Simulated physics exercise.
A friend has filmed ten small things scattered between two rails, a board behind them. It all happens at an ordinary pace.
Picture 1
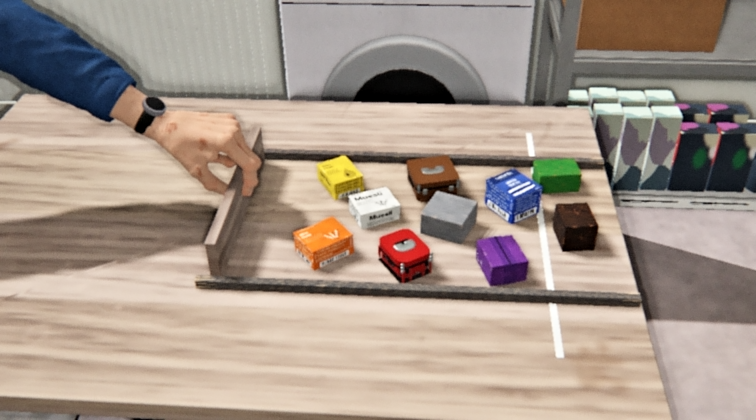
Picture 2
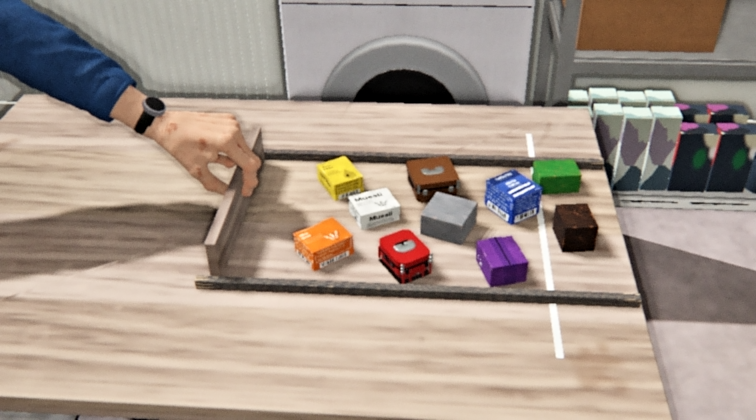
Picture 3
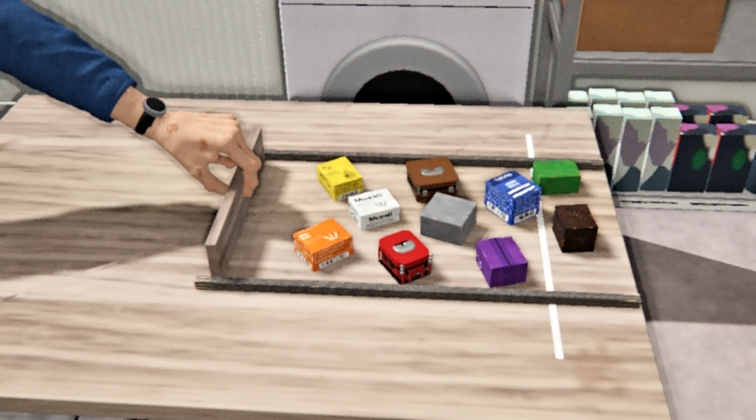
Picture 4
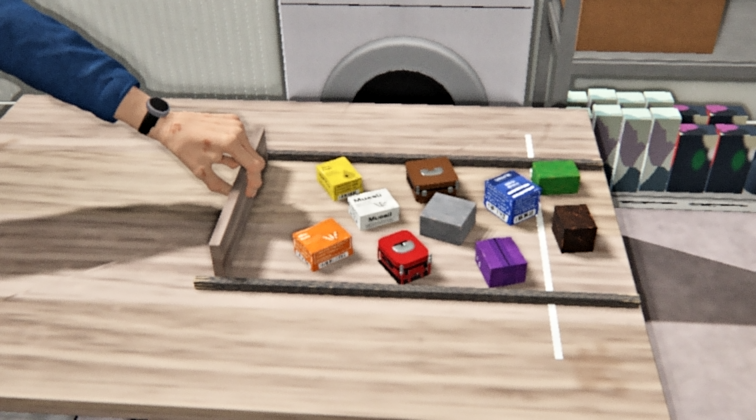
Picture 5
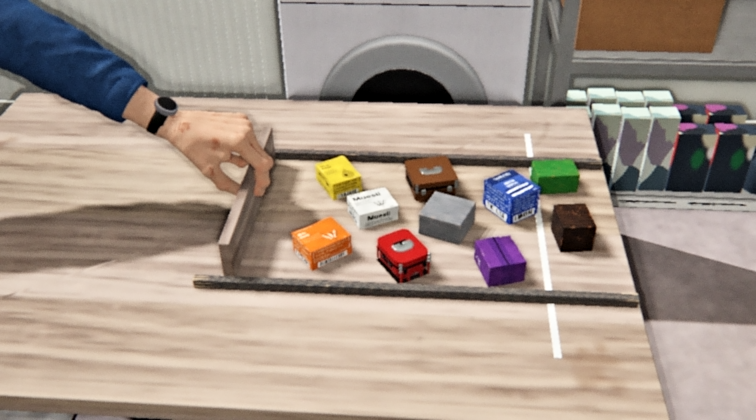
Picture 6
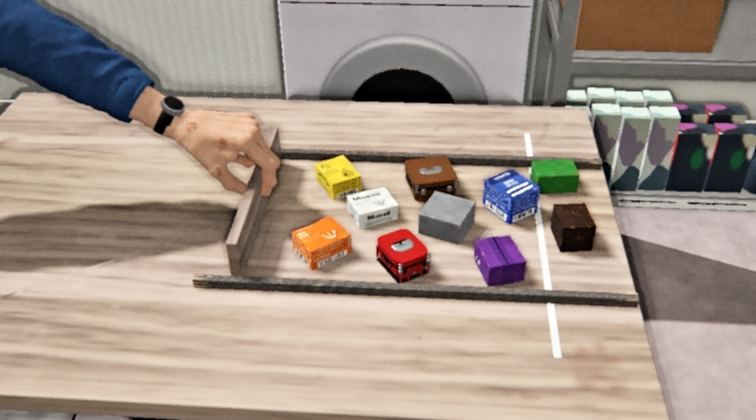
A hand wearing a dark watch held a board still at first, then slid it slightly right between two rails, while ten small colourful boxes and blocks stayed put on the wooden table.
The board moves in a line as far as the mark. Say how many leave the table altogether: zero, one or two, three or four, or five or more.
As it turns out, the number that fall off is three or four.
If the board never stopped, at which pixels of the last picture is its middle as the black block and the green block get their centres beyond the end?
Near (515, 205) and (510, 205).
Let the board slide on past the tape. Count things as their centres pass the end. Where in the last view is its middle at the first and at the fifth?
First at (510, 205), next at (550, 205).
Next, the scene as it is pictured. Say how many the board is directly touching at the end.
In contact: 3.
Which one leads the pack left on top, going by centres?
It is the purple box.
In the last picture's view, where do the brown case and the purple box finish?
Near (591, 183) and (626, 254).
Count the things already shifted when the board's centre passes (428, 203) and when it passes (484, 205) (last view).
First 8, then 10.
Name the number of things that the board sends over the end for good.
The count is 3.
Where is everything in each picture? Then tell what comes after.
Black block (575, 227); green block (556, 176); blue box (513, 196); board (238, 197); tape (542, 225), in the first frame.
Green block (556, 177); red case (404, 257), in the second frame.
Blue box (512, 197); grey block (449, 219), in the third frame.
Black block (574, 228); white box (373, 209), in the fourth frame.
Green block (555, 177); brown case (431, 180), in the fifth frame.
Black block (573, 227); green block (554, 176); blue box (511, 196); board (257, 197); tape (540, 225), in the sixth frame.
Early on, none off yet; black block at rest near (573, 227); green block at rest near (554, 176); blue box at rest near (511, 196).
A while later, none off yet; black block at rest near (574, 228); green block at rest near (554, 176); blue box travelled about its own width near (554, 199).
Finally, the number that fall off is three or four; lost, blue box, green block and black block.
